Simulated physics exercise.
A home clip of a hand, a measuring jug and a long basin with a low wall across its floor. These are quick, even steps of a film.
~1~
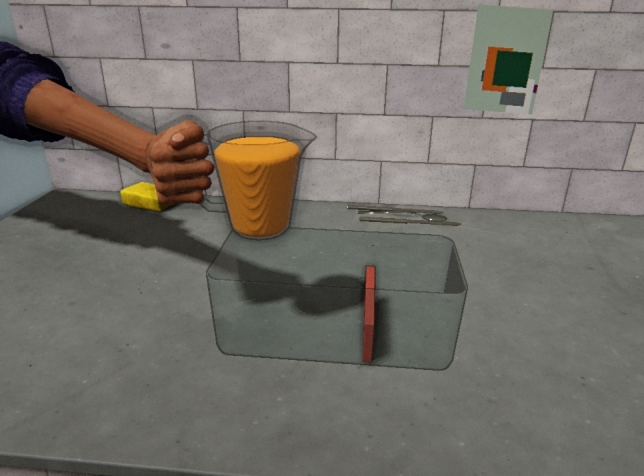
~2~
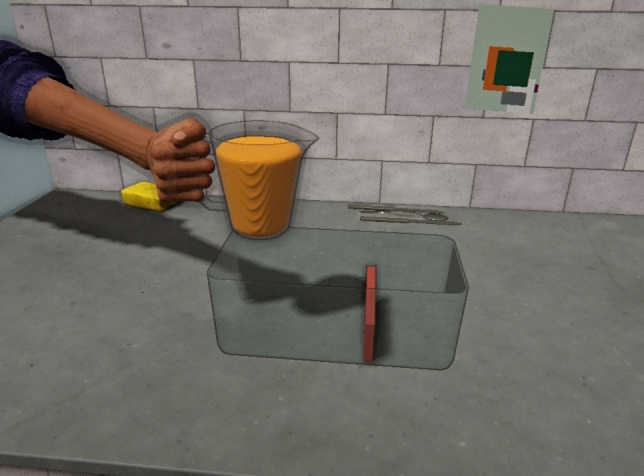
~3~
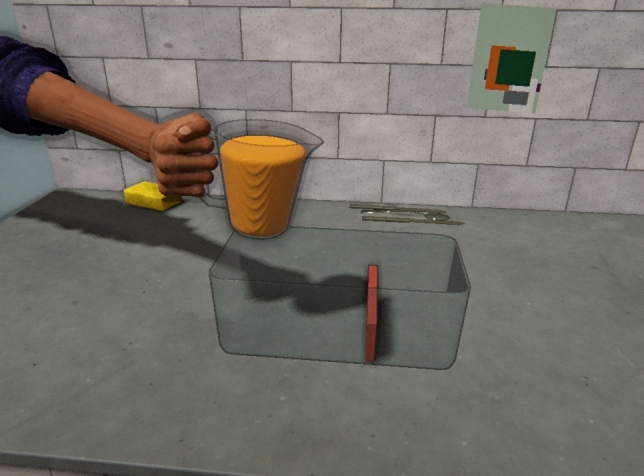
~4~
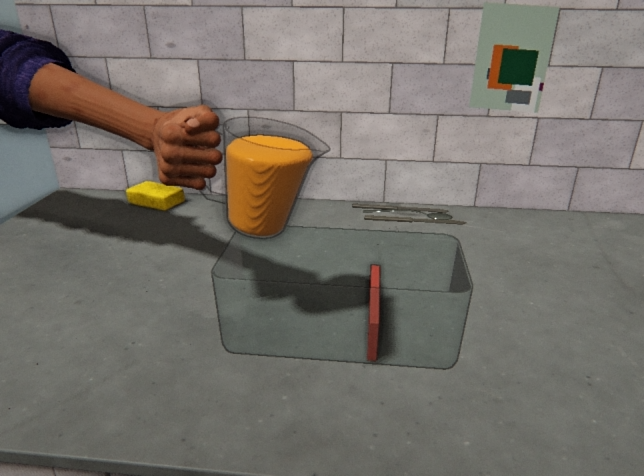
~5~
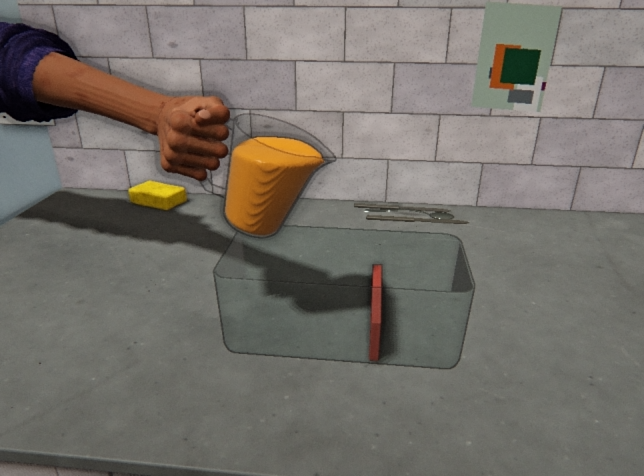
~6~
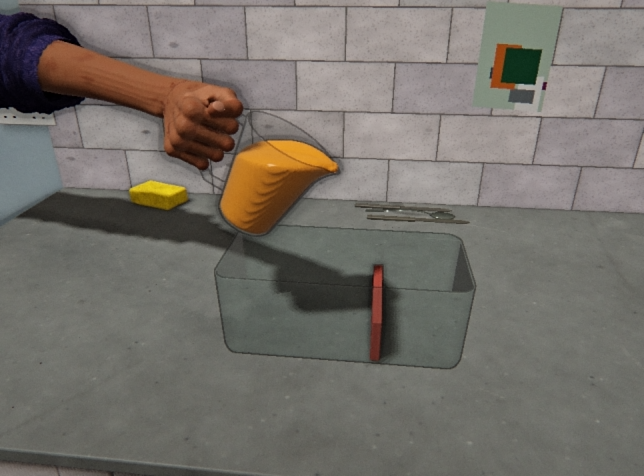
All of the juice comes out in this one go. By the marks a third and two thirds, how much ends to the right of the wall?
It comes to not even a third.
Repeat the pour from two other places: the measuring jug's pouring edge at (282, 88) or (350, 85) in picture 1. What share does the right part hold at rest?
The first gives 5 %, the second 85 %.
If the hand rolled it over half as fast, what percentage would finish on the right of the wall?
It comes to 25 per cent or so.
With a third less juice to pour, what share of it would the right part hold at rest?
It comes to 0 per cent or so.
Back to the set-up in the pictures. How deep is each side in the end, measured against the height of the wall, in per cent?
Left about 30, right about 10.
A moment on, the tilt is 89° and 55 per cent is still to pour, 16 is left of the wall and 11 right of it.
Next, the tilt is 99° and 15 per cent is still to pour, 64 is left of the wall and 13 right of it.
Then the tilt is 99° and 2 per cent is still to pour, 82 is left of the wall and 13 right of it.
Later the tilt is 99° and 0 per cent is still to pour, 85 is left of the wall and 14 right of it.
In the end 85 per cent lies left of the wall, 14 right of it and 1 outside.
